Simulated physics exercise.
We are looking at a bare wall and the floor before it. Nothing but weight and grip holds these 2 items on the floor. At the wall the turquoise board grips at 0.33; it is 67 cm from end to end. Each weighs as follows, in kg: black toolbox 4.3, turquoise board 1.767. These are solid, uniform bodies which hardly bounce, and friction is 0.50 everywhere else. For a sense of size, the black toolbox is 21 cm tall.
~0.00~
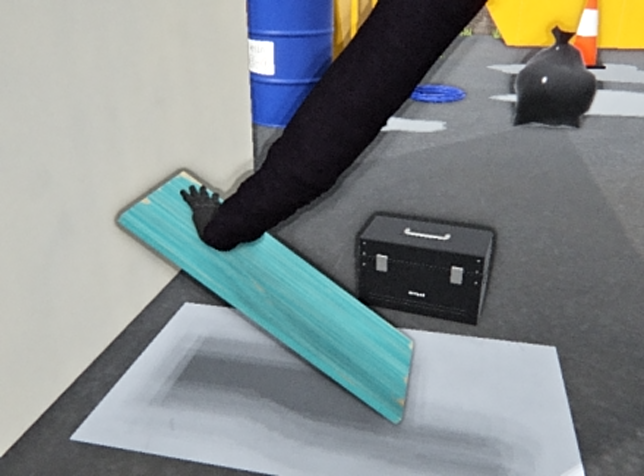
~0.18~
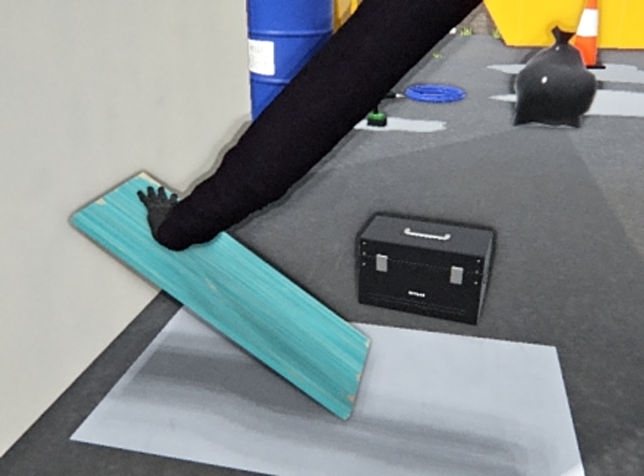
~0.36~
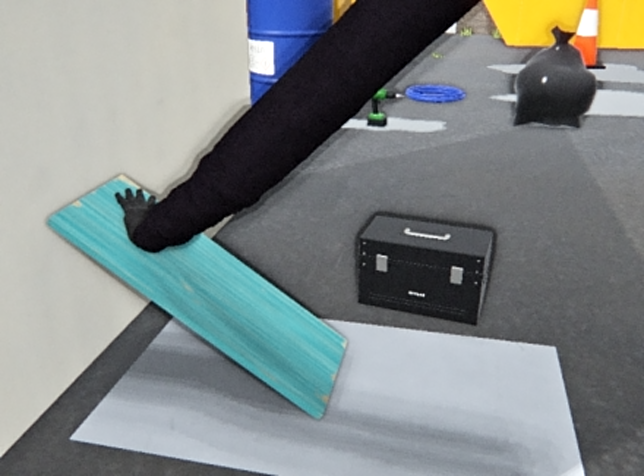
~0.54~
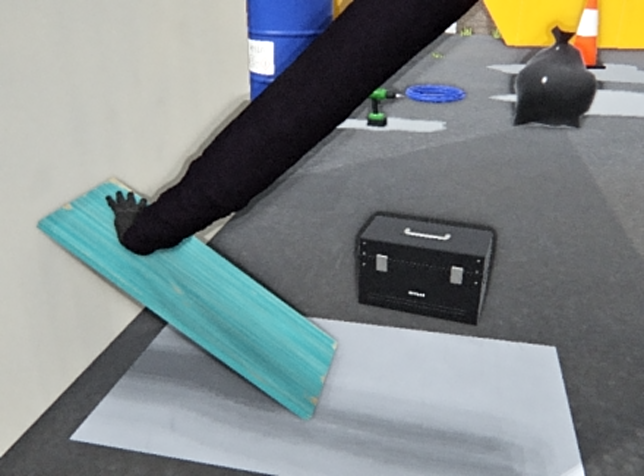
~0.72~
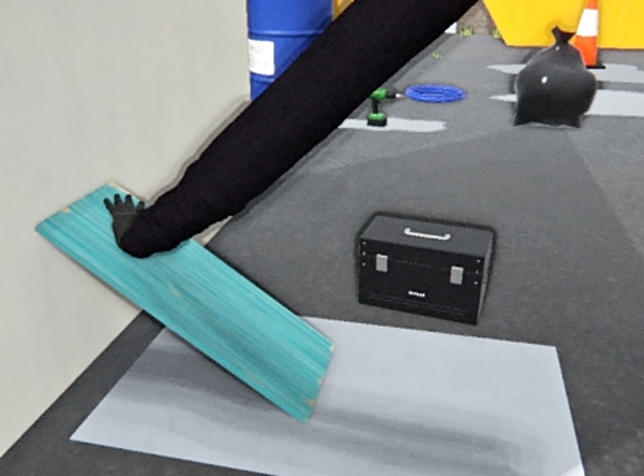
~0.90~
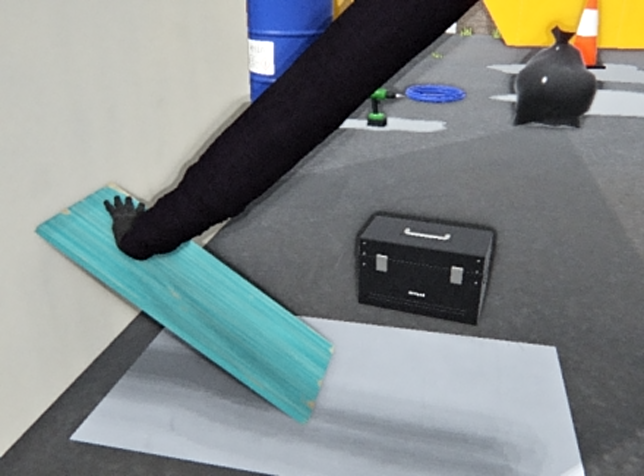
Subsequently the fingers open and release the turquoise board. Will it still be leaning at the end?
No, it slips.
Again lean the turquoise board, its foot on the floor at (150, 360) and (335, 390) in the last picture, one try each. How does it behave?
Try one: It stays put; try two: It skids away.
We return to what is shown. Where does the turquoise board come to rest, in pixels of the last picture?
About (234, 370).
By 1.30 s, turquoise board 10° lower than it was left near (214, 315).
By 1.50 s, turquoise board 35° lower than it was left near (234, 370).
When it is over (2.2 s), lying over on the floor, turquoise board; black toolbox within 10 cm of the start. End places, in pixels of the last picture, turquoise board near (234, 370). The board gives way.
